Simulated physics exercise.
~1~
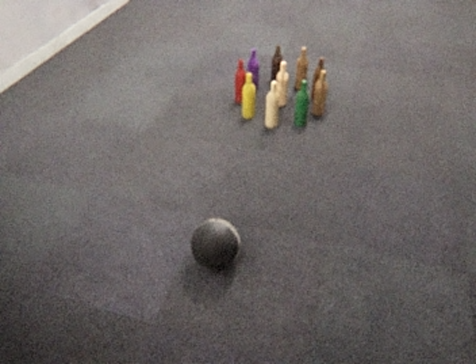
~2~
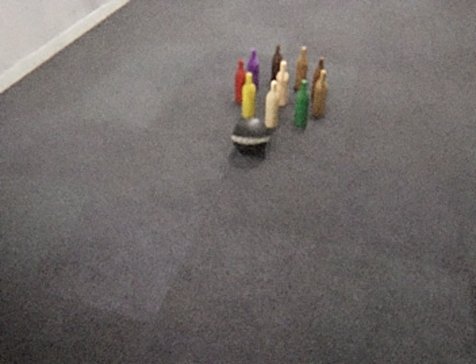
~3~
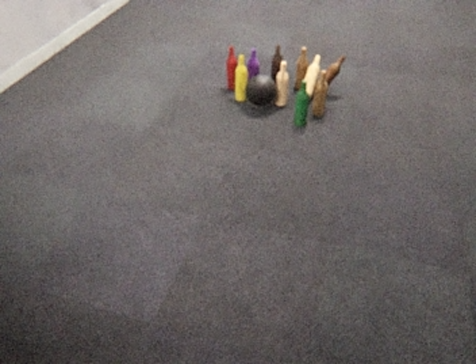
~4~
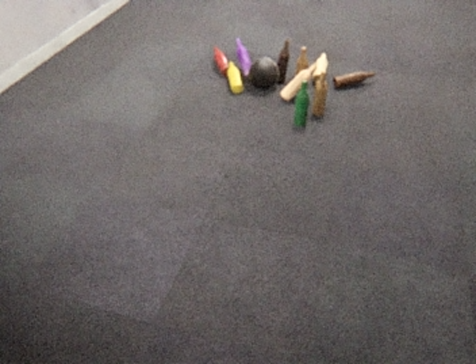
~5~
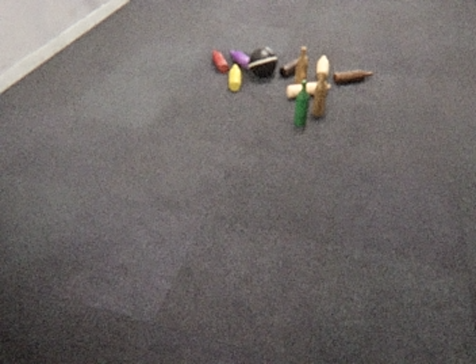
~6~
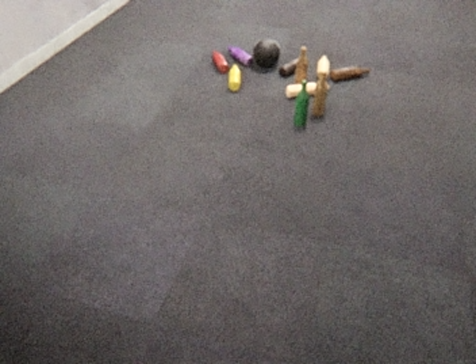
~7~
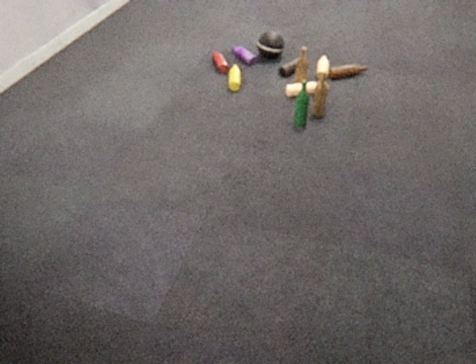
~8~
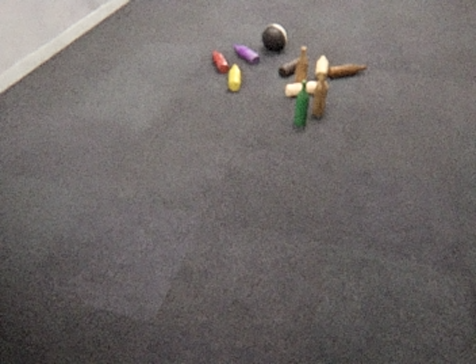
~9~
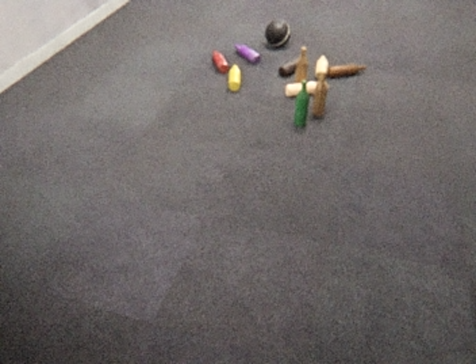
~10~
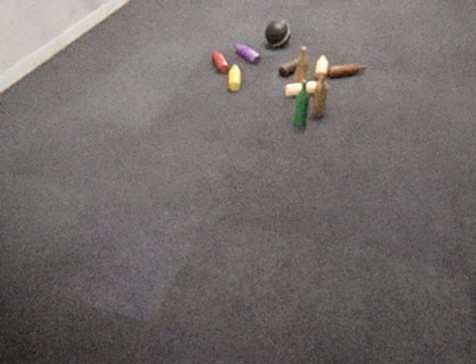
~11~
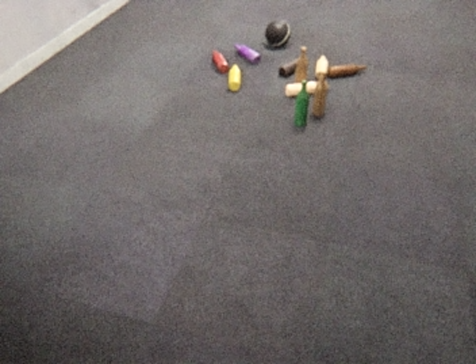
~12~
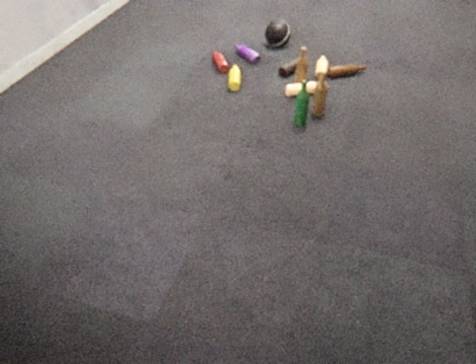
On a grey carpet, a dark ball rolled up into a cluster of colourful bottle-shaped skittles, knocking most of them over, including the red, yellow and purple ones, then rolled out behind them and stopped while the green one stayed standing.
